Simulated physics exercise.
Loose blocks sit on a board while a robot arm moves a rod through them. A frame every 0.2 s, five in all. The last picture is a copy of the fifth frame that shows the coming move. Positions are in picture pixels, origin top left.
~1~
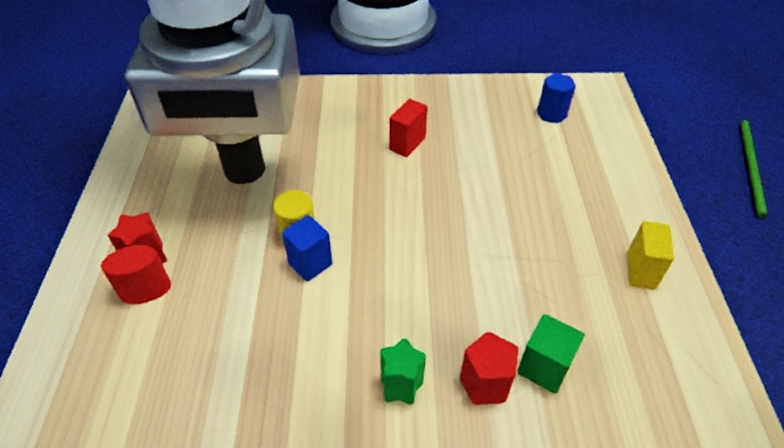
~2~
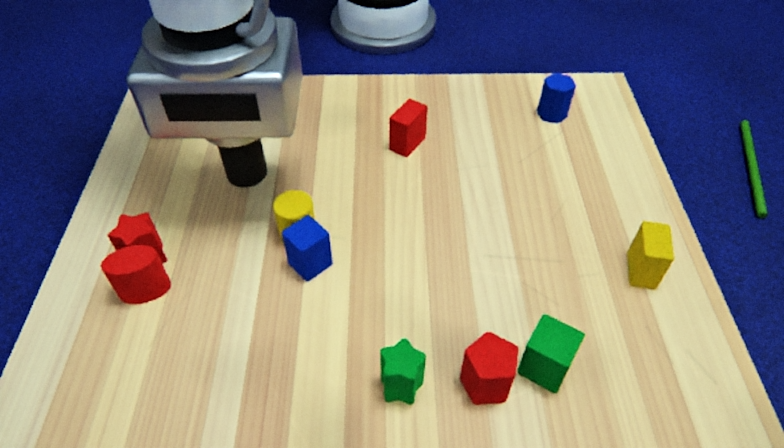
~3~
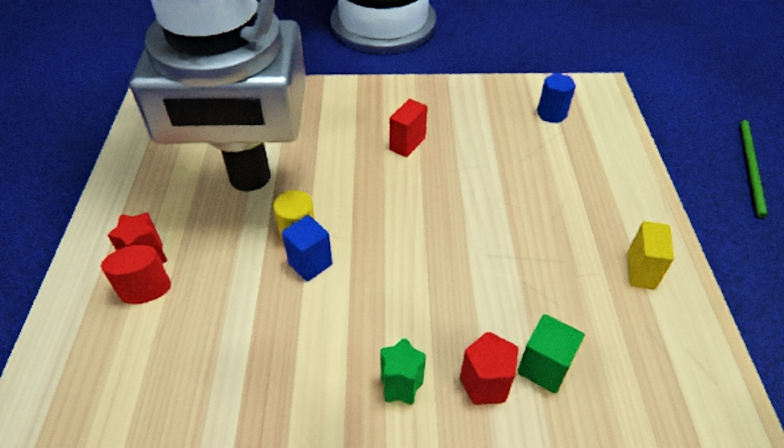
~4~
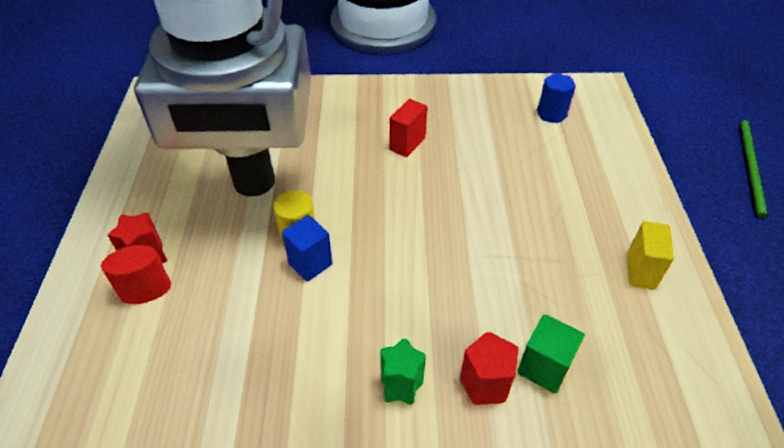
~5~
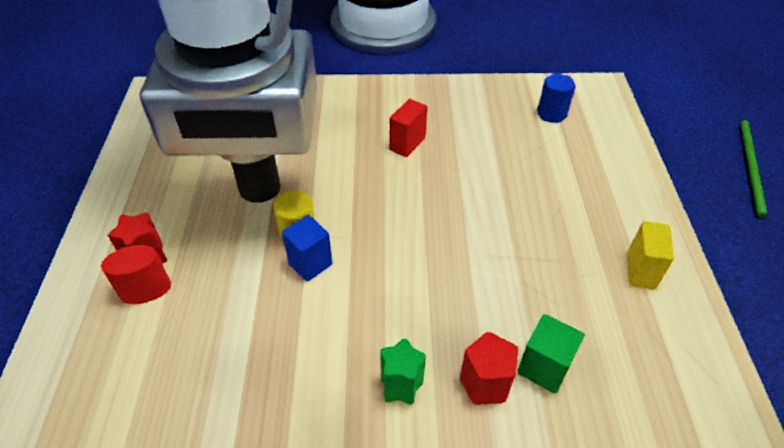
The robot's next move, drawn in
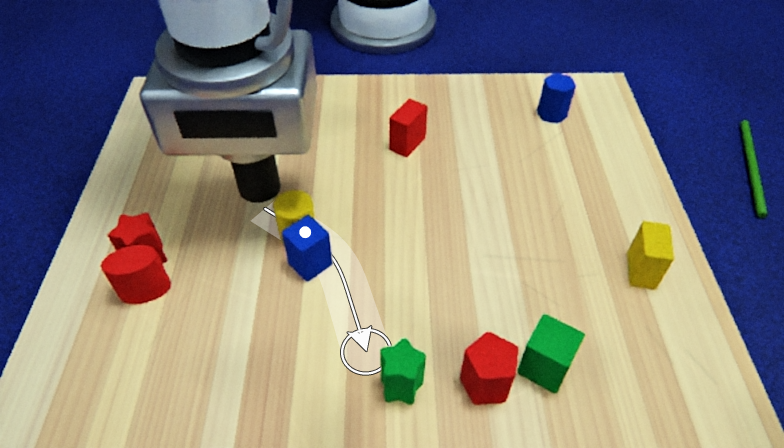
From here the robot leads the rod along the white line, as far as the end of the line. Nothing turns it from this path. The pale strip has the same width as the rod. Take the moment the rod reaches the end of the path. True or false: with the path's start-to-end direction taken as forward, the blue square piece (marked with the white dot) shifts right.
The statement is true.
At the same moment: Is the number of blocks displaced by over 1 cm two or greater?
That would be a yes.
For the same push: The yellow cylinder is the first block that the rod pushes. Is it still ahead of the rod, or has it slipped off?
At the end of the path, the rod has already lost the yellow cylinder, which lies beside or behind it.
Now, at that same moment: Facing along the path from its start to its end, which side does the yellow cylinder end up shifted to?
Facing the way the path runs, start to end, you'll find the yellow cylinder has shifted left.
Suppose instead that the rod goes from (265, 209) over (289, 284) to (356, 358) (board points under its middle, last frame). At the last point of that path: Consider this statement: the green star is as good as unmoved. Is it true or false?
Answer: True.
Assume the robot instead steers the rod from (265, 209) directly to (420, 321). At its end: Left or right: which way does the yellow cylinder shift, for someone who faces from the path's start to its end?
It shifts leftward.
Drawn move, from (265, 209) via (314, 240) and (346, 288), ending at (366, 351); the dot is on the blue square piece.
The first path, step by step. One third of the way, rod (312, 220); yellow cylinder (342, 229); blue square piece (326, 258), turned 75° clockwise.
Two thirds of the way, rod (345, 269); yellow cylinder (388, 264); blue square piece (329, 297), turned 115° clockwise.
At the end, rod (365, 333); yellow cylinder (397, 275); blue square piece (321, 341), turned 200° clockwise; green star still.
